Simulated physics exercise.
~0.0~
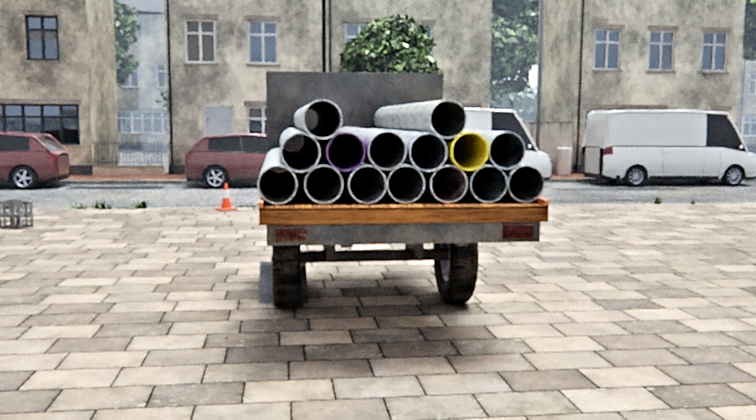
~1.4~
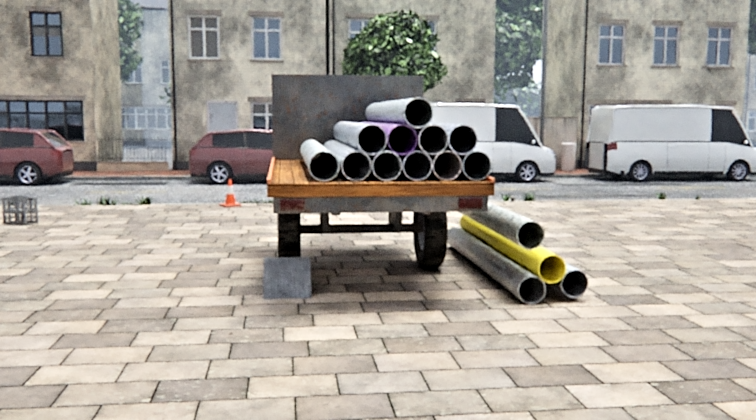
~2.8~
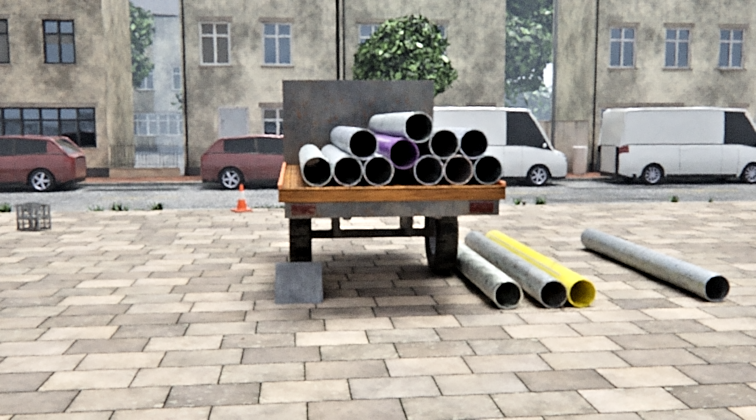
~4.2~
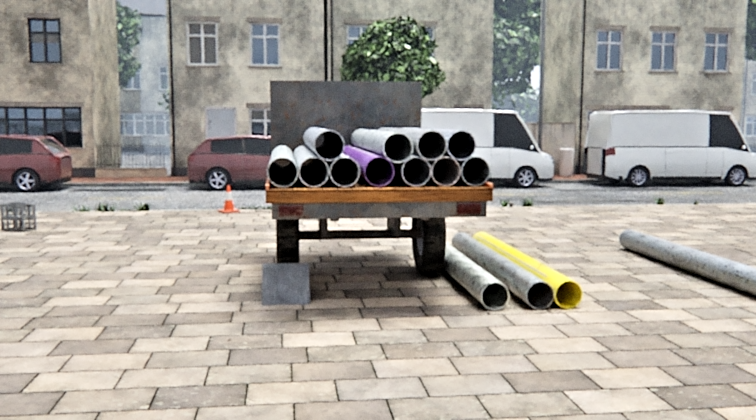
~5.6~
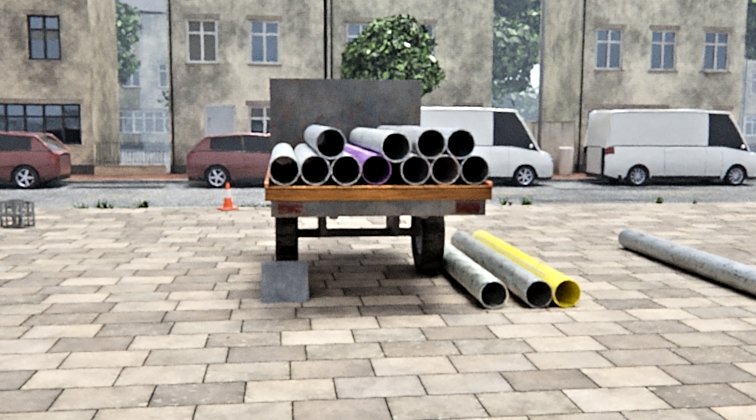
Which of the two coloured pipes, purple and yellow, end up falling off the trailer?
Only the yellow pipe goes over the right side and ends up on the paving. The purple one shifts about but stays on the deck.
